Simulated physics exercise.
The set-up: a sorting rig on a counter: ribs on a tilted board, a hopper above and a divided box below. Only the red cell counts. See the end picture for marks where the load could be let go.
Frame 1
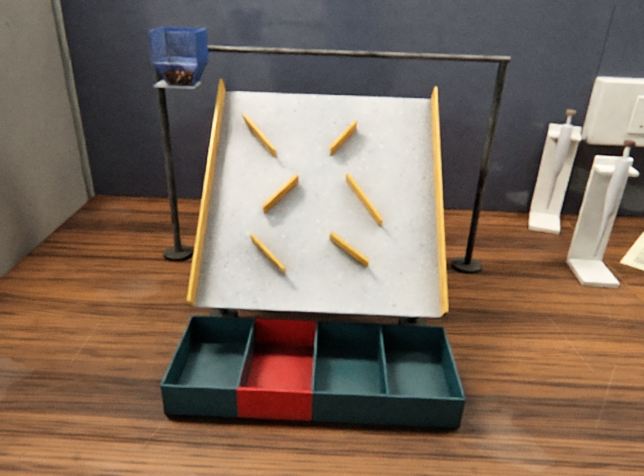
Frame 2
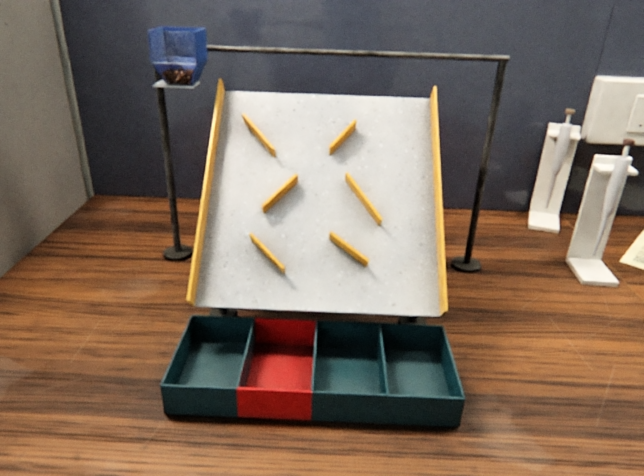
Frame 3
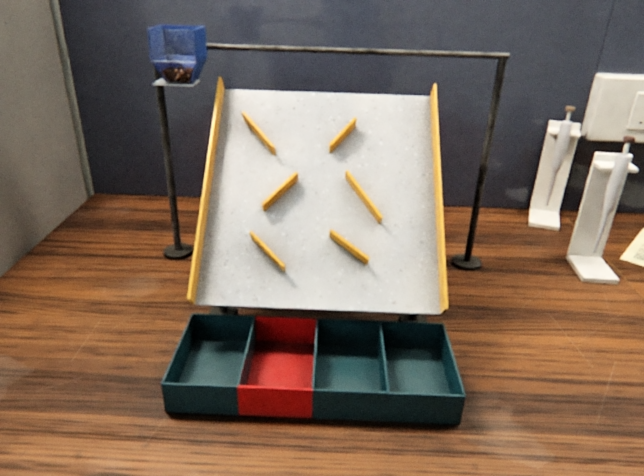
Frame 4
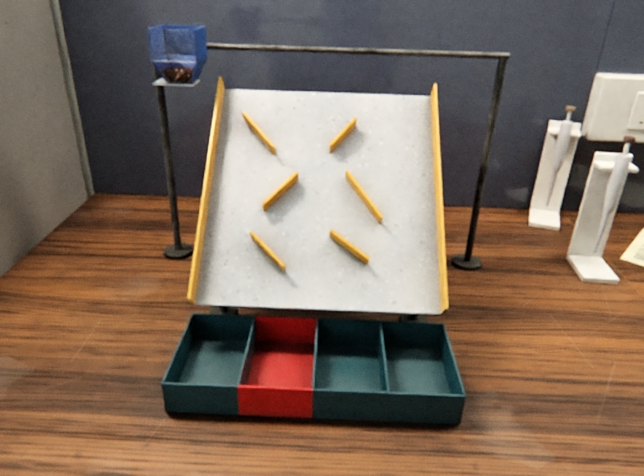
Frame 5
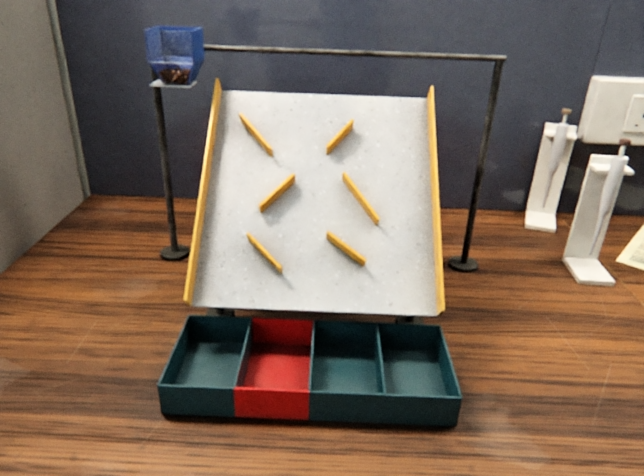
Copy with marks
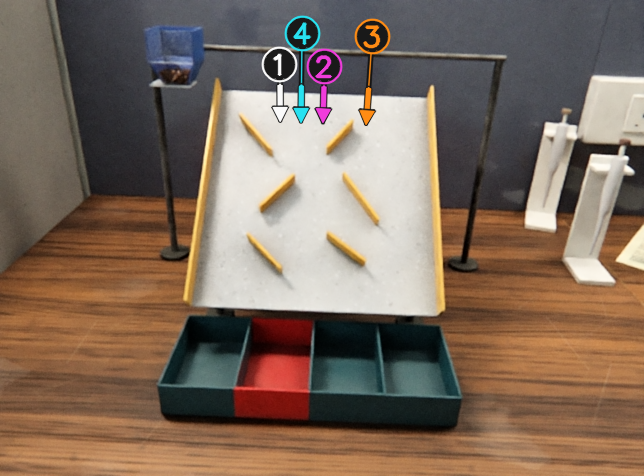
Nothing moves on the rig, its blue hopper above a ribbed board and a divided box.
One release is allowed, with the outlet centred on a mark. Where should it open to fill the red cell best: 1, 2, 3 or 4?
Go for 2.
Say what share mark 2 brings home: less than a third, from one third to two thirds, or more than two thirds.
It is from one third to two thirds.
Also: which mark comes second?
4.
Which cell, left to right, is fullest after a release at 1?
The first from the left.
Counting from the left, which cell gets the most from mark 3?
It is the fourth one.
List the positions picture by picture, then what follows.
The first picture shows hopper at (183, 74), chocolate balls, door shut.
The second picture shows ribs (243, 113) to (274, 149), (330, 147) to (356, 120).
The third picture shows ribs (262, 204) to (297, 172), (347, 170) to (382, 217).
The fourth picture shows ribs (251, 231) to (284, 266), (330, 230) to (369, 258).
The fifth picture shows red cell at (272, 402), number 2 of 4 from the left.
On the marked copy, mark 1 meets the board at (280, 116); mark 2 meets the board at (323, 117); mark 3 meets the board at (366, 119); mark 4 meets the board at (301, 117).
For mark 1, a small part in the red cell, most in other cells, a small part outside the box.
For mark 2, about half in the red cell, about a third in other cells, a small part outside the box.
For mark 3, a stray few in the red cell, nearly all in other cells, a stray few outside the box.
For mark 4, about a quarter in the red cell, about two thirds in other cells, a small part outside the box.
